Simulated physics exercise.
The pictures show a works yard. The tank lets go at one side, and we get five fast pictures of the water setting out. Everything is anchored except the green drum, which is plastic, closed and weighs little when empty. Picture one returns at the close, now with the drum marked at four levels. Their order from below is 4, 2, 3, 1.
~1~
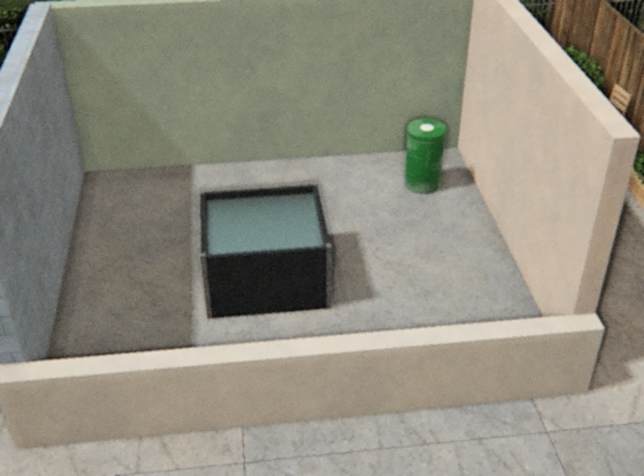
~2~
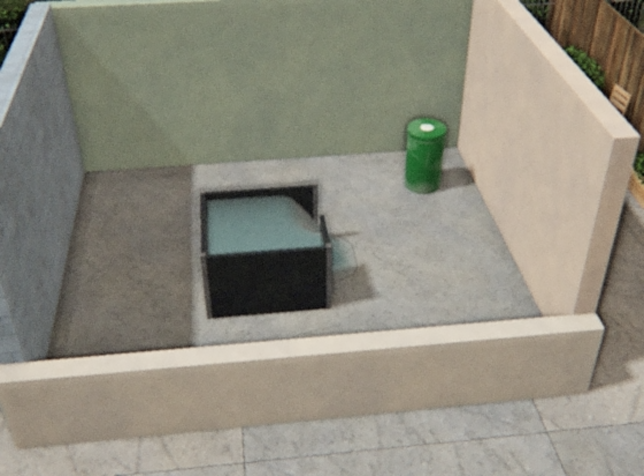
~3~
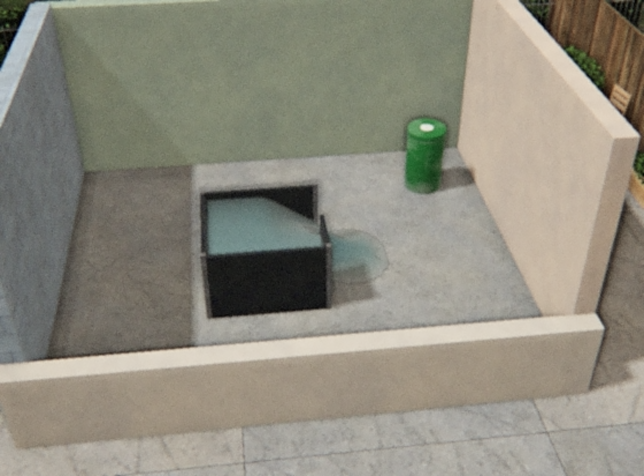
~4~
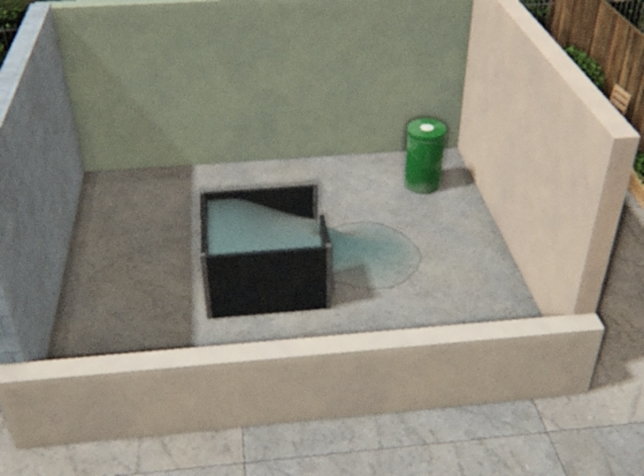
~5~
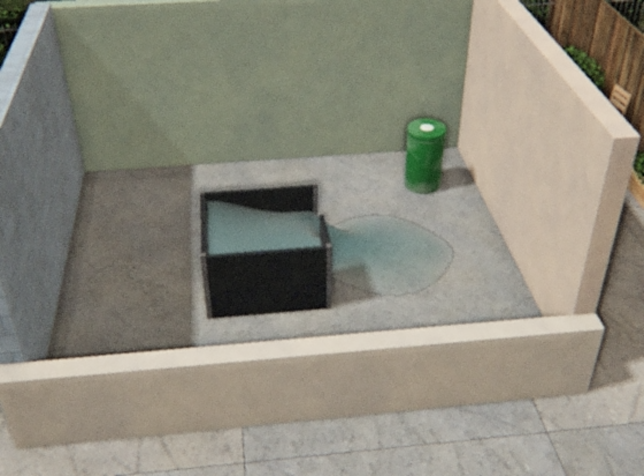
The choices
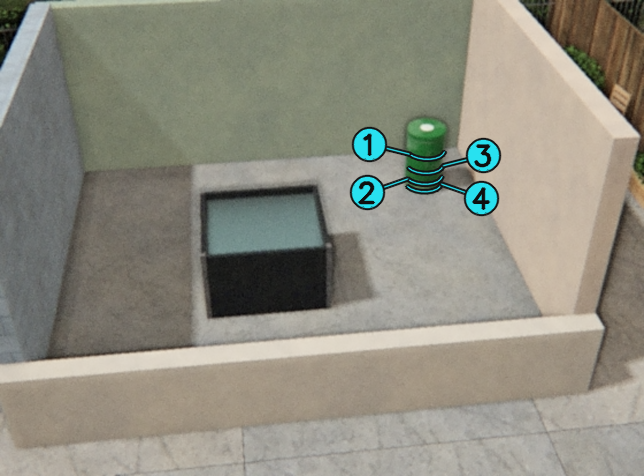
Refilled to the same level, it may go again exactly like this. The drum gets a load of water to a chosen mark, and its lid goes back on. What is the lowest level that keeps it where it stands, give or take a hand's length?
2 will do.
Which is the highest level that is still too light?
Here it is level 4.
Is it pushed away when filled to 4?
Yes.
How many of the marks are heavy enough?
Three of the four.
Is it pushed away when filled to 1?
No.
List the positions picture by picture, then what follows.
The first picture shows lid of the green drum at (427, 128); tank full, its middle at (263, 225).
In the second picture, 1 % of the ground wet, in view closest to the drum at (345, 245).
In the third picture, 3 % of the ground wet, in view closest to the drum at (358, 234).
In the fourth picture, 5 % of the ground wet, in view closest to the drum at (393, 232).
The fifth picture shows lid of the green drum at (427, 128); 8 % of the ground wet, in view closest to the drum at (405, 222).
On the marked copy, 1 at (429, 159); 2 at (427, 184); 3 at (428, 173); 4 at (427, 191); from the bottom up 4, 2, 3, 1.
With 1, it does not move.
With 2, it does not move.
With 3, it does not move.
With 4, it is pushed about 4 times its own width away.
